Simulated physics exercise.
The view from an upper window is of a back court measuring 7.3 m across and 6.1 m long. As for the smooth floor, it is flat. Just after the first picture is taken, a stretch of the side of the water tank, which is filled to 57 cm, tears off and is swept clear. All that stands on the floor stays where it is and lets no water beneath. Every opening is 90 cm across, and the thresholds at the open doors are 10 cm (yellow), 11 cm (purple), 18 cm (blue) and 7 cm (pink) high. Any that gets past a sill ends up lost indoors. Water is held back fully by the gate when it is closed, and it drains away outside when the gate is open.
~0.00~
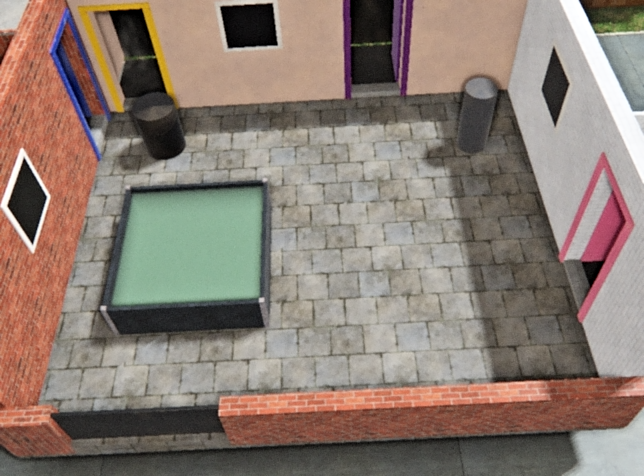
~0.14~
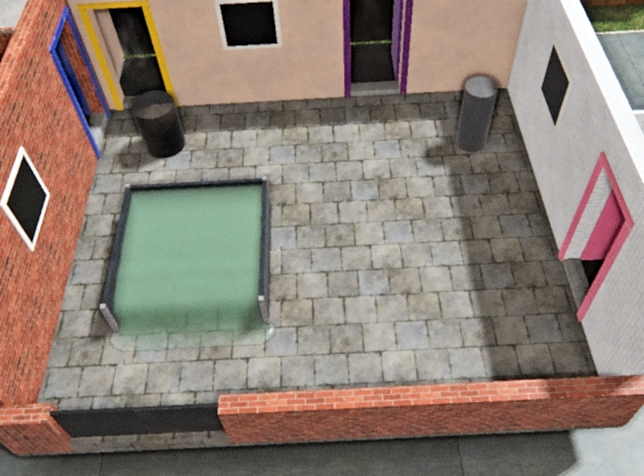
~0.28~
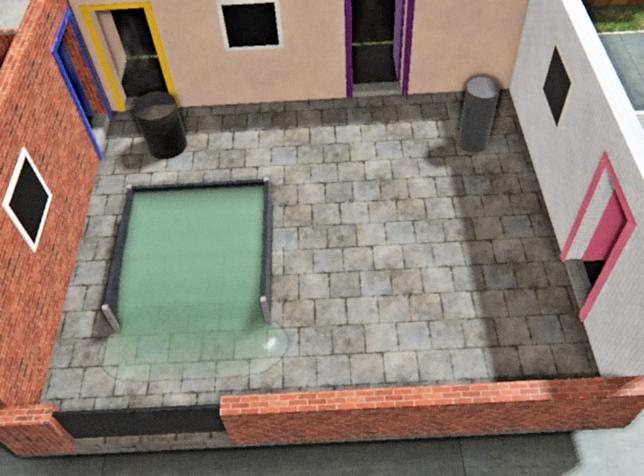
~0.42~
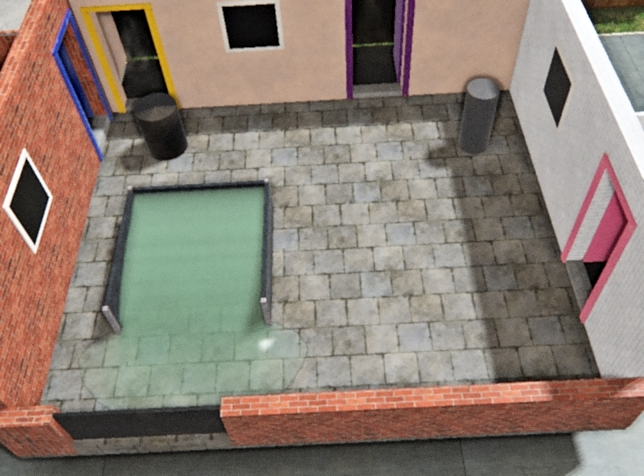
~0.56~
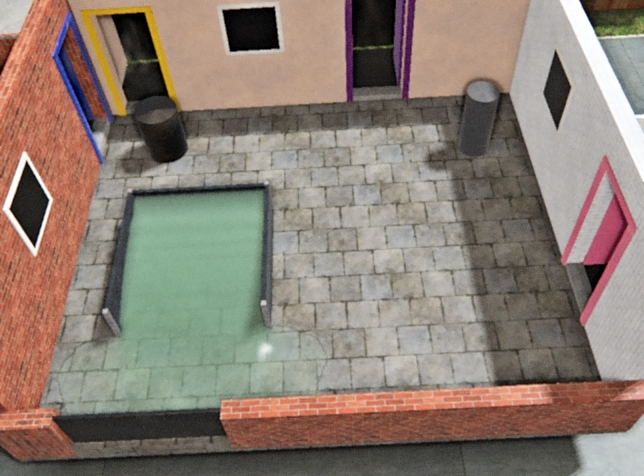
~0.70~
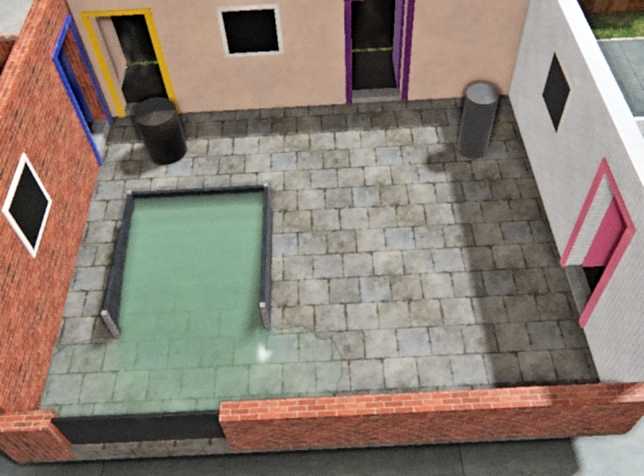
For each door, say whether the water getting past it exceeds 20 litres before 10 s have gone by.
By that time: The yellow door exceeds 20 litres; the purple door stays at or below 20 litres; the blue door stays at or below 20 litres; the pink door exceeds 20 litres.
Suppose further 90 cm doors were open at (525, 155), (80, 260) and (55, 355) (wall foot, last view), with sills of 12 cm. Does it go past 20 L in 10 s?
Door 1: Lower; door 2: Lower; door 3: Higher.
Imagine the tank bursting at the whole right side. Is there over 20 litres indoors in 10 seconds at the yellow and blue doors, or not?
Yellow short, blue short.
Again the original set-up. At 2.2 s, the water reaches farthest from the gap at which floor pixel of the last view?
I'd put it close to (555, 410).
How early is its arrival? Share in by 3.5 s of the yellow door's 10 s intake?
Roughly 0%.
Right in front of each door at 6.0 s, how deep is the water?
In cm: Yellow 16, purple 0, blue 10, pink 10.
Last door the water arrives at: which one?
Lab note: Last arrival at the purple door.
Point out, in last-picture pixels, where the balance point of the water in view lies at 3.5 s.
The water's centre is around (230, 326).
After 1.4 s water covers 15 % of the floor and is deepest (44 cm) near (34, 435); yellow door not reached, purple door not reached, blue door not reached, pink door not reached.
After 2.2 s water covers 25 % of the floor and is deepest (46 cm) near (34, 435); yellow door not reached, purple door not reached, blue door not reached, pink door not reached.
After 3.5 s water covers 50 % of the floor and is deepest (24 cm) near (34, 435); yellow door 0 cm at the sill, 0 L in, purple door not reached, blue door 6 cm at the sill, 0 L in, pink door 16 cm at the sill, 8 L in.
After 6.0 s water covers 70 % of the floor and is deepest (18 cm) near (112, 122); yellow door 16 cm at the sill, 105 L in, purple door not reached, blue door 10 cm at the sill, 1 L in, pink door 10 cm at the sill, 56 L in.
After 10.0 s water covers 90 % of the floor and is deepest (11 cm) near (34, 435); yellow door 6 cm at the sill, 124 L in, purple door 8 cm at the sill, 0 L in, blue door 7 cm at the sill, 1 L in, pink door 6 cm at the sill, 64 L in.
